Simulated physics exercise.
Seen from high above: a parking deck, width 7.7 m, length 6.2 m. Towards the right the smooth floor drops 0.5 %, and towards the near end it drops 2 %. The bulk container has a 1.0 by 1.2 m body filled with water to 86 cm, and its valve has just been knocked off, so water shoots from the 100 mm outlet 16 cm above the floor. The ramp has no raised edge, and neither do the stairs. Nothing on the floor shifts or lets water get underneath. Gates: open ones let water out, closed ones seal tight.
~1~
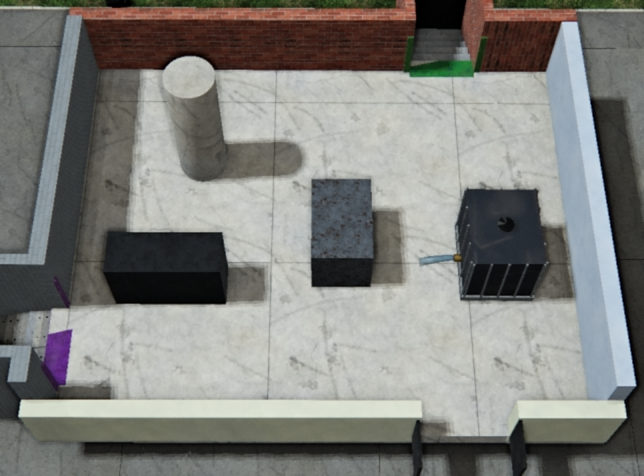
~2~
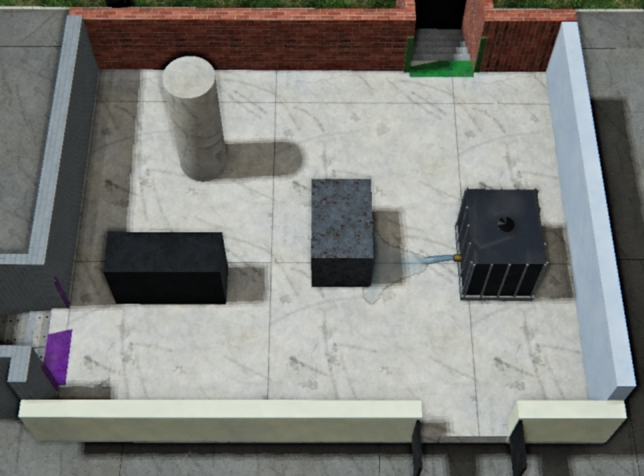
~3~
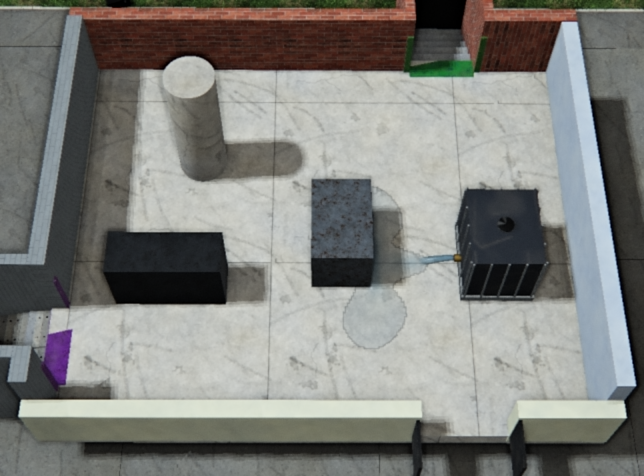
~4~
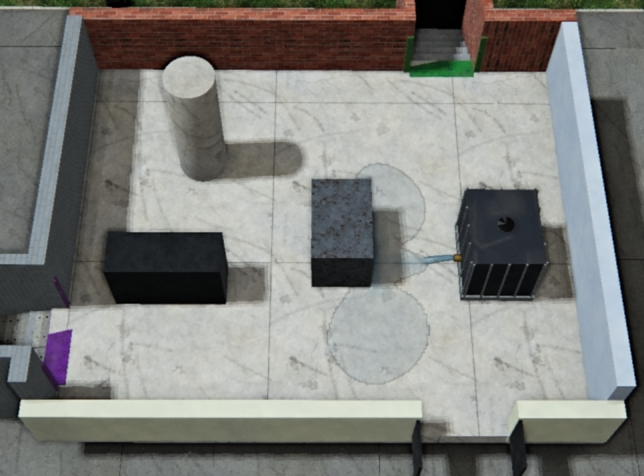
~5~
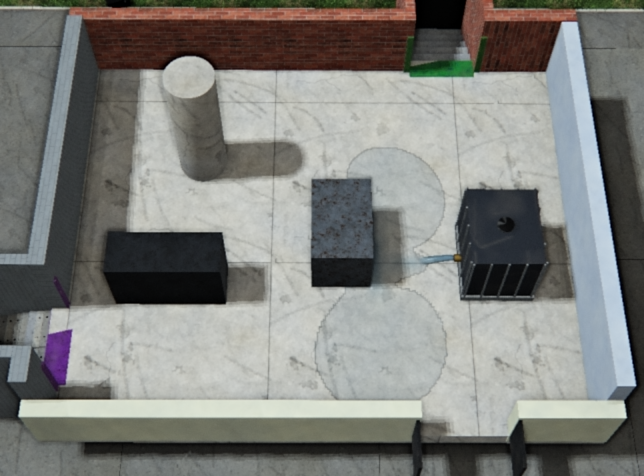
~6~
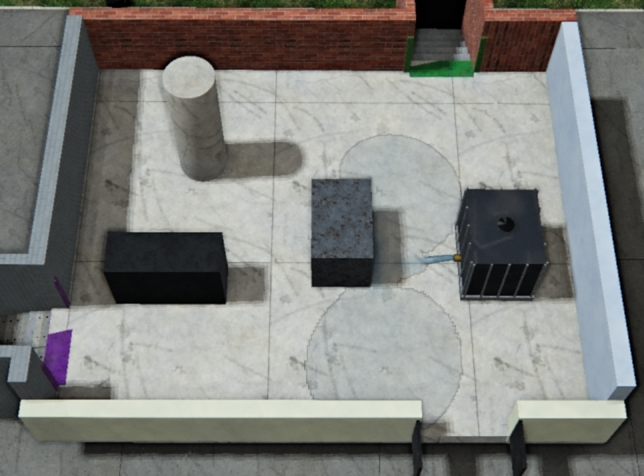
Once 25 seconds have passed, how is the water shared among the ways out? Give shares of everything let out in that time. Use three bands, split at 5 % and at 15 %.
Shares: Gate: More than 15 %; stair shaft (marked green): Less than 5 %; down ramp (marked purple): Less than 5 %.
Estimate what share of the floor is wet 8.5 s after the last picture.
Something near 35 per cent.
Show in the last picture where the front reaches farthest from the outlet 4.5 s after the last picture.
The front reaches farthest at about (207, 418).
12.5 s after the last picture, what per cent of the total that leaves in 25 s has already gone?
I'd say some 40 per cent by then.
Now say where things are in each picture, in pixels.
The jet has just started at (442, 258); the ground is still dry, in the first picture.
The jet leaves at (442, 258); the sheet reaches (368, 299), 1.6 m away, and wets 0.5 m2, in the second picture.
From the spout at (442, 258) the water has spread over 1.5 m2; its tip is at (349, 332), and it is 1.1 cm deep on average, in the third picture.
The jet leaves at (442, 258); the sheet reaches (337, 359), 2.5 m away, and wets 3.1 m2, in the fourth picture.
From the spout at (442, 258) the water has spread over 5.0 m2; its tip is at (342, 398), and it is 0.9 cm deep on average, in the fifth picture.
From the spout at (442, 258) the water has spread over 6.6 m2; its tip is at a hidden place, and it is 0.9 cm deep on average, in the sixth picture.
Then, 1.5 s after the last picture water covers 20 % of the floor and is deepest (6 cm) near (380, 281); gone so far, the gate 0 %, the stair shaft (marked green) 0 %, the down ramp (marked purple) 0 %.
Then, 4.5 s after the last picture water covers 30 % of the floor and is deepest (7 cm) near (379, 250); gone so far, the gate 3 %, the stair shaft (marked green) 0 %, the down ramp (marked purple) 0 %.
Then, 8.5 s after the last picture water covers 35 % of the floor and is deepest (7 cm) near (379, 250); gone so far, the gate 8 %, the stair shaft (marked green) 0 %, the down ramp (marked purple) 0 %.
Then, 12.5 s after the last picture water covers 40 % of the floor and is deepest (7 cm) near (379, 250); gone so far, the gate 13 %, the stair shaft (marked green) 0 %, the down ramp (marked purple) 0 %.
Then, 21.5 s after the last picture water covers 45 % of the floor and is deepest (6 cm) near (379, 260); gone so far, the gate 30 %, the stair shaft (marked green) 0 %, the down ramp (marked purple) 0 %.
